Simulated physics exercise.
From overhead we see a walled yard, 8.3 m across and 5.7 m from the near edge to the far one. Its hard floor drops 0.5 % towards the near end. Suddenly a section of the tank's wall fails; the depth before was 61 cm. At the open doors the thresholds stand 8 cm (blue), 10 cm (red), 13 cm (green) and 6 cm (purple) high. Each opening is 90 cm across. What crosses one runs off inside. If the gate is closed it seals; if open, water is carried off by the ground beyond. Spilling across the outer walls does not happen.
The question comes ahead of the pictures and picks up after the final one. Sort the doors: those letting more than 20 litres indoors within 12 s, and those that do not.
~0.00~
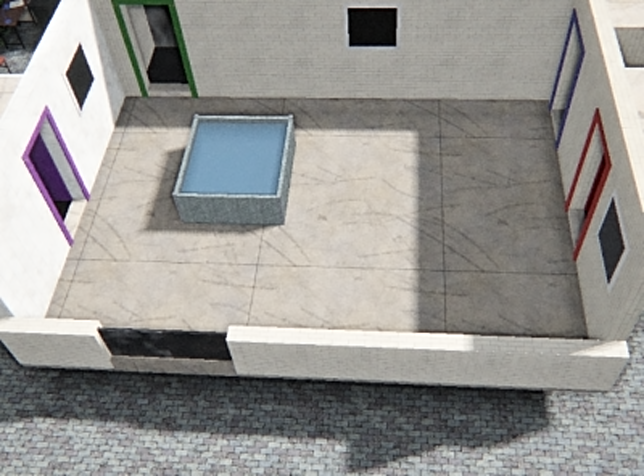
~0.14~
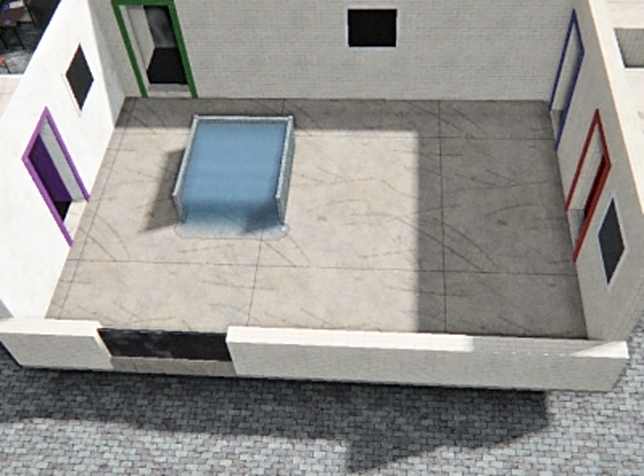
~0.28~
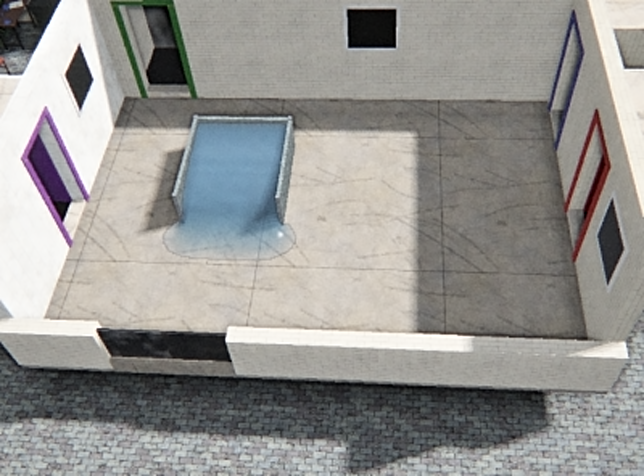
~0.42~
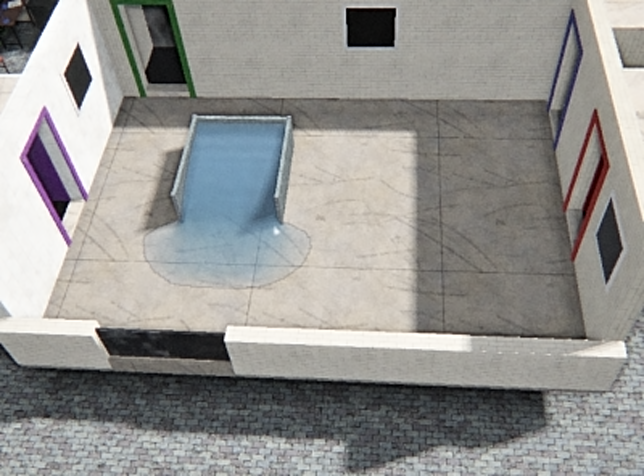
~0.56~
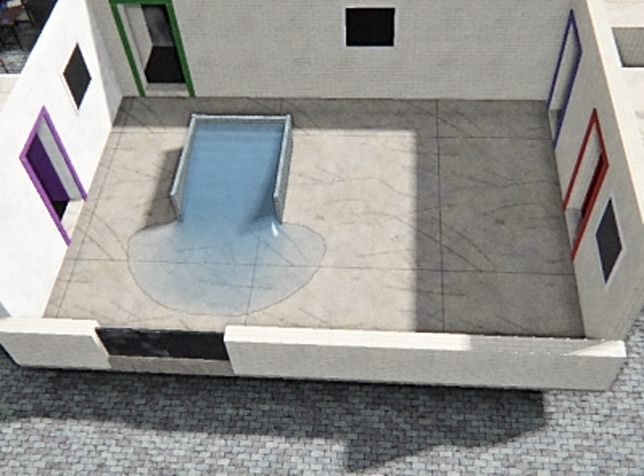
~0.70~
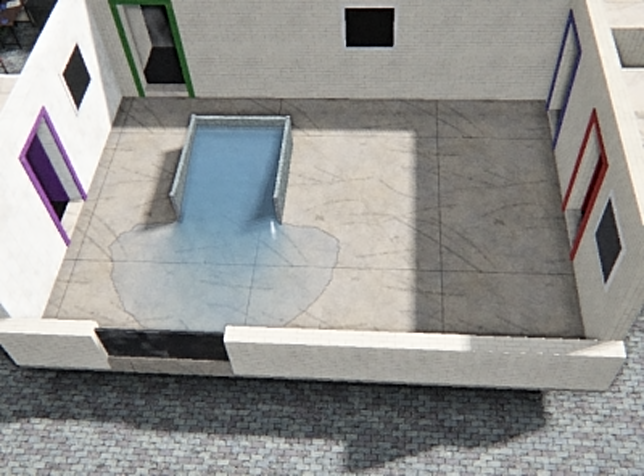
The blue door is among those that do not; the red door is among those that do not; the green door is among those that do not; the purple door is among those that do not.
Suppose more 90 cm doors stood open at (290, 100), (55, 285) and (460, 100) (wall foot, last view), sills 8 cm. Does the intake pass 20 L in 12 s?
Taking them in order, the first gets too little, the second enough and the third too little.
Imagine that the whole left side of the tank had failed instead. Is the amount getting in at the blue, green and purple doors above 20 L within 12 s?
Then: Blue not over, green over, purple over.
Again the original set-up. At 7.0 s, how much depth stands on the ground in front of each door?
Depths in cm: Blue 3, red 6, green 10, purple 5.
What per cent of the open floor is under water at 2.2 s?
Around 25 per cent.
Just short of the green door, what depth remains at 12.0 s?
About 4.5 cm.
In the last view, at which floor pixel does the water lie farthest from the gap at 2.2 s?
About pixel (475, 362).
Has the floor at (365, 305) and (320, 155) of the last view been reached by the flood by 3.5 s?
I'd call them drenched and then spared.
After 1.4 s water covers 20 % of the floor and is deepest (36 cm) near (208, 340); blue door not reached, red door not reached, green door not reached, purple door not reached.
After 2.2 s water covers 25 % of the floor and is deepest (40 cm) near (44, 344); blue door not reached, red door not reached, green door not reached, purple door not reached.
After 3.5 s water covers 45 % of the floor and is deepest (24 cm) near (33, 343); blue door not reached, red door not reached, green door not reached, purple door 6 cm at the sill, 0 L in.
After 7.0 s water covers 80 % of the floor and is deepest (12 cm) near (113, 123); blue door 3 cm at the sill, 0 L in, red door 6 cm at the sill, 0 L in, green door 10 cm at the sill, 0 L in, purple door 5 cm at the sill, 2 L in.
After 12.0 s water covers 100 % of the floor and is deepest (6 cm) near (307, 125); blue door 4 cm at the sill, 0 L in, red door 4 cm at the sill, 0 L in, green door 4 cm at the sill, 0 L in, purple door 5 cm at the sill, 2 L in.
